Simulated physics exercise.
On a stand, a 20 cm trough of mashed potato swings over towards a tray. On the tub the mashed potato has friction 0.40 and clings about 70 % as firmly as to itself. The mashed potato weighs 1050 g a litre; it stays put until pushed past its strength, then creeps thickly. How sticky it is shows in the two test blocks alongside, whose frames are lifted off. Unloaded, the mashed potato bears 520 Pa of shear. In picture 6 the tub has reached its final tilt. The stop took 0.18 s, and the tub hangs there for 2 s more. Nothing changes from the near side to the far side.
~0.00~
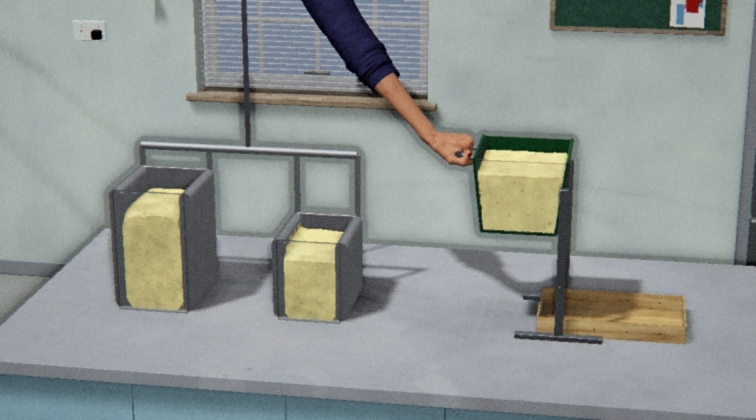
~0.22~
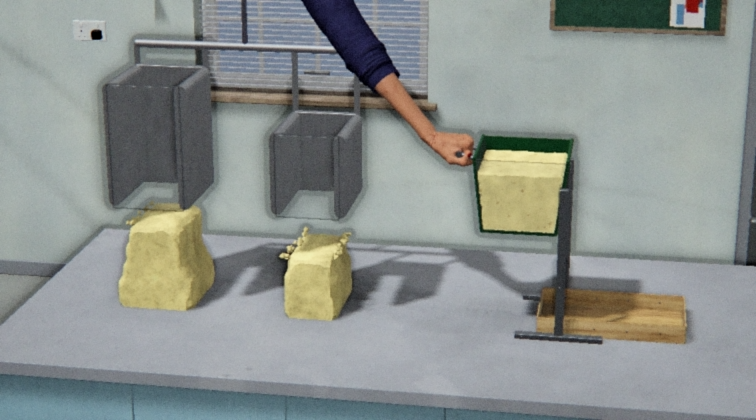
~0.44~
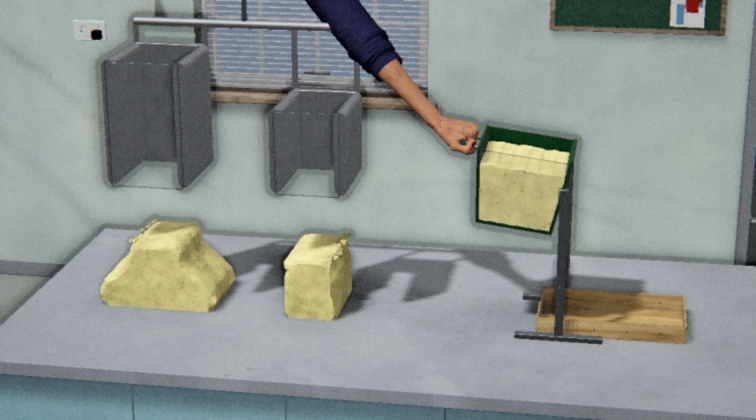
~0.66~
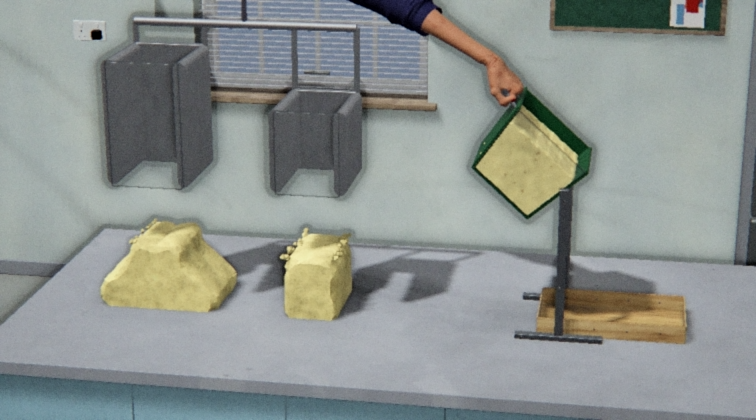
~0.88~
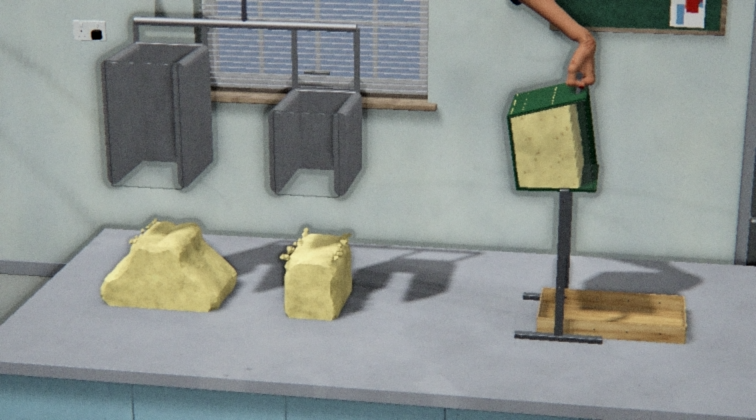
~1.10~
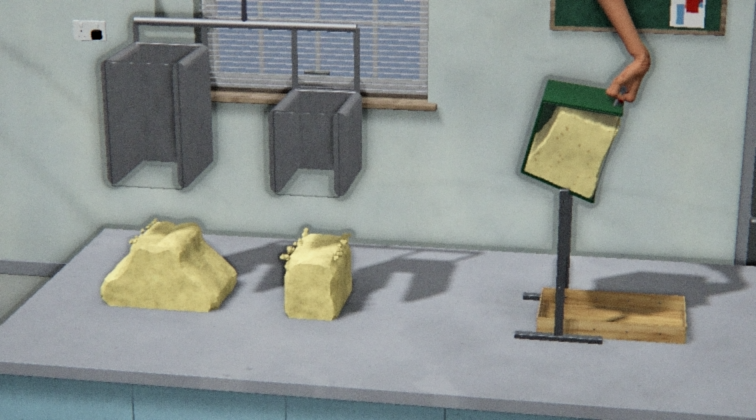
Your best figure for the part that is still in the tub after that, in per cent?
About 0 %.
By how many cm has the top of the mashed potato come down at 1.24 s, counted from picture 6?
Some 7 cm.
After 1.24 s, the tub is at 105 degrees and holds 64 %.
After 1.41 s, the tub is at 105 degrees and holds 20 %.
After 1.58 s, the tub is at 105 degrees and holds 0 %.
After 1.75 s, the tub is at 105 degrees and holds 0 %.
After 3.10 s, the tub is at 105 degrees and holds 0 %.
